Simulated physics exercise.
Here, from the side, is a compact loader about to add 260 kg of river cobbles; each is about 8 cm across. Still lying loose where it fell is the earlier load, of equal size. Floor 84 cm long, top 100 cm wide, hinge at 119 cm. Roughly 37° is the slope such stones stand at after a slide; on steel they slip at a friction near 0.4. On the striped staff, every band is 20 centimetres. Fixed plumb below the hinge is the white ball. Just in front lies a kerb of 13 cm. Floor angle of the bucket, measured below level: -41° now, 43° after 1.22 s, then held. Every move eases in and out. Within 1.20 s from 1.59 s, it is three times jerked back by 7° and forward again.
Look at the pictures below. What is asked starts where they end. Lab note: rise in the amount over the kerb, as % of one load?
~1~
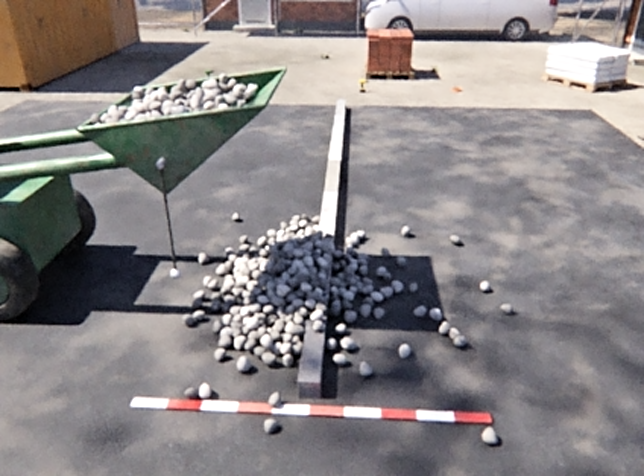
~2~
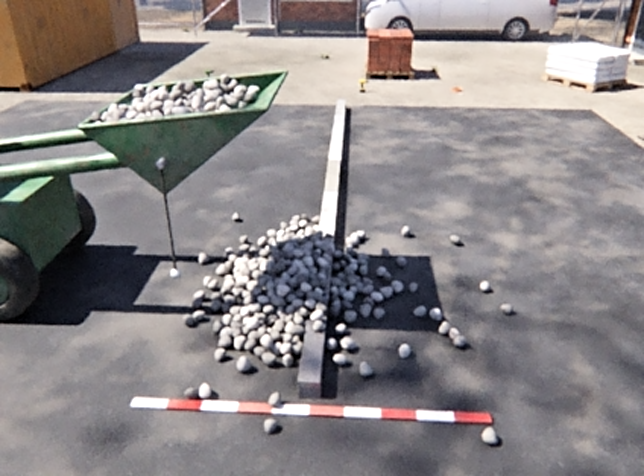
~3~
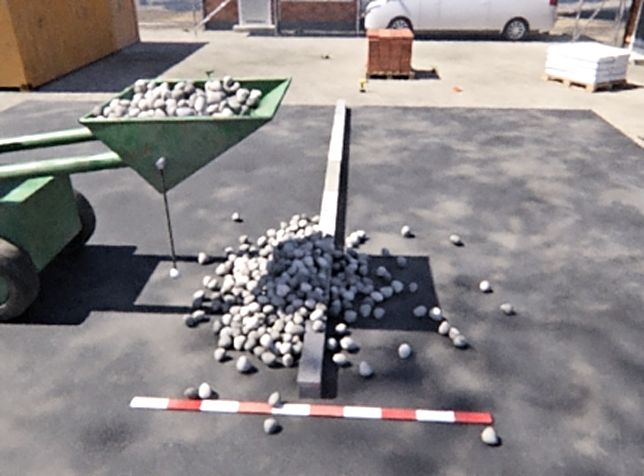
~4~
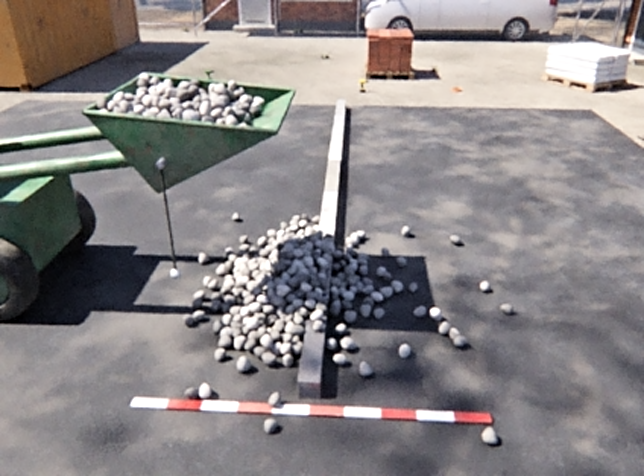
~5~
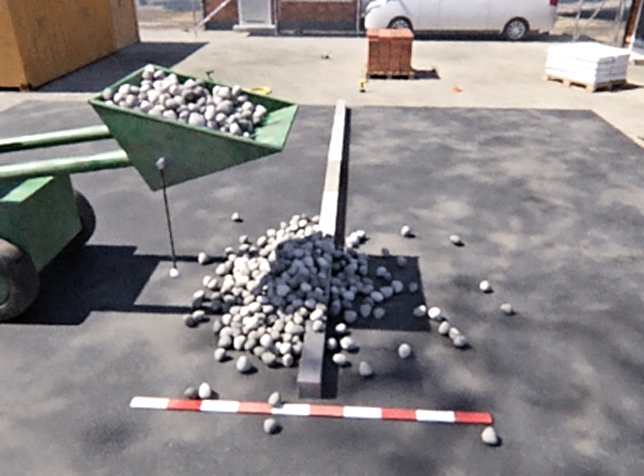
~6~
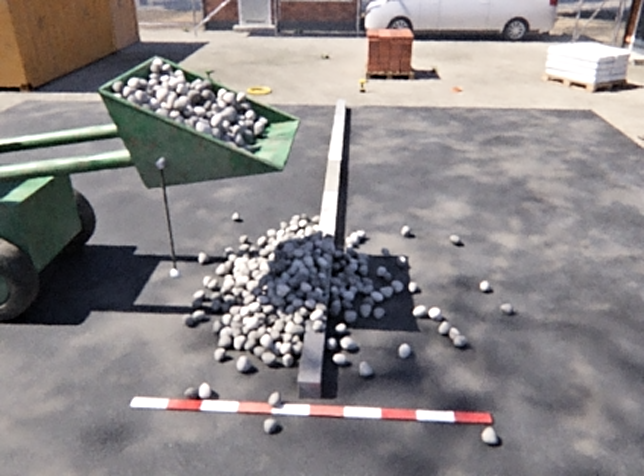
Approximately 49 %.
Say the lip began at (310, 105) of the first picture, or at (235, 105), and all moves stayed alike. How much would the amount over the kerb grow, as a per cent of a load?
I'd guess close to 90 per cent first and close to 25 per cent second.
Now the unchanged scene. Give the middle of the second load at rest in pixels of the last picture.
Roughly at pixel (317, 276).
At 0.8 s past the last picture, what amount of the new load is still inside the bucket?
Roughly 45 per cent remains inside.
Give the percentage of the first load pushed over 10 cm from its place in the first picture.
Close to 20 per cent.
Then, 0.4 s after the last picture the floor is at 30°; in per cent of one load, 100 in the bucket, 85 on this side of the kerb, 15 over the kerb; the foremost stones are at (466, 317).
Then, 0.8 s after the last picture the floor is at 43°; in per cent of one load, 47 in the bucket, 137 on this side of the kerb, 15 over the kerb; the foremost stones are at (466, 317).
Then, 2.7 s after the last picture the floor is at 43°; in per cent of one load, 0 in the bucket, 135 on this side of the kerb, 64 over the kerb; the foremost stones are at (492, 280).
Then, 5.2 s after the last picture the floor is at 43°; in per cent of one load, 0 in the bucket, 135 on this side of the kerb, 64 over the kerb; the foremost stones are at (492, 280). Net gain over the kerb, 49.
